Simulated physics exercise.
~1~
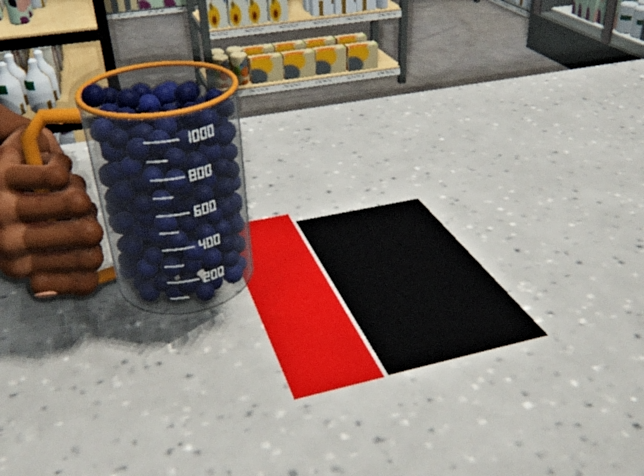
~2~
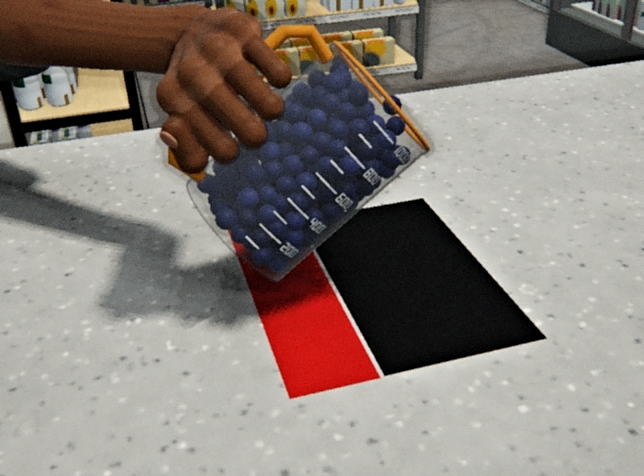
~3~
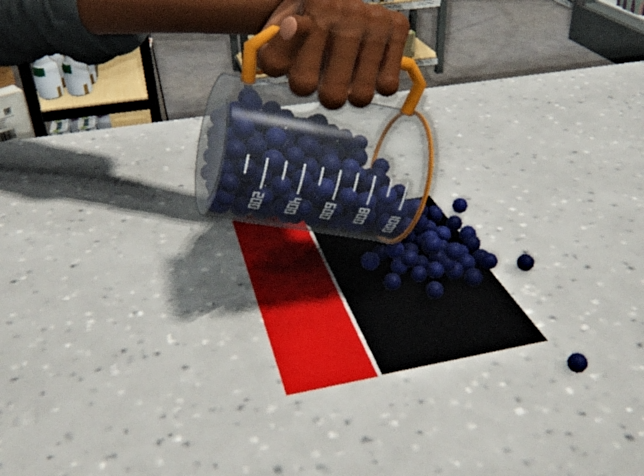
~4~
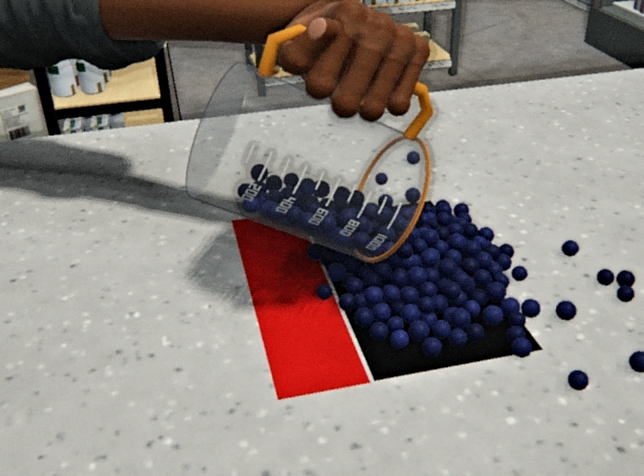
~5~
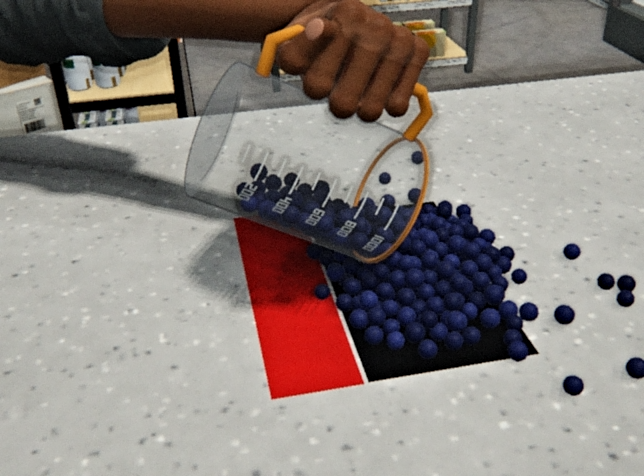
Blueberries spilling from a clear jug tilted by a worker's hand, piling mostly on a black mat, some staying inside.
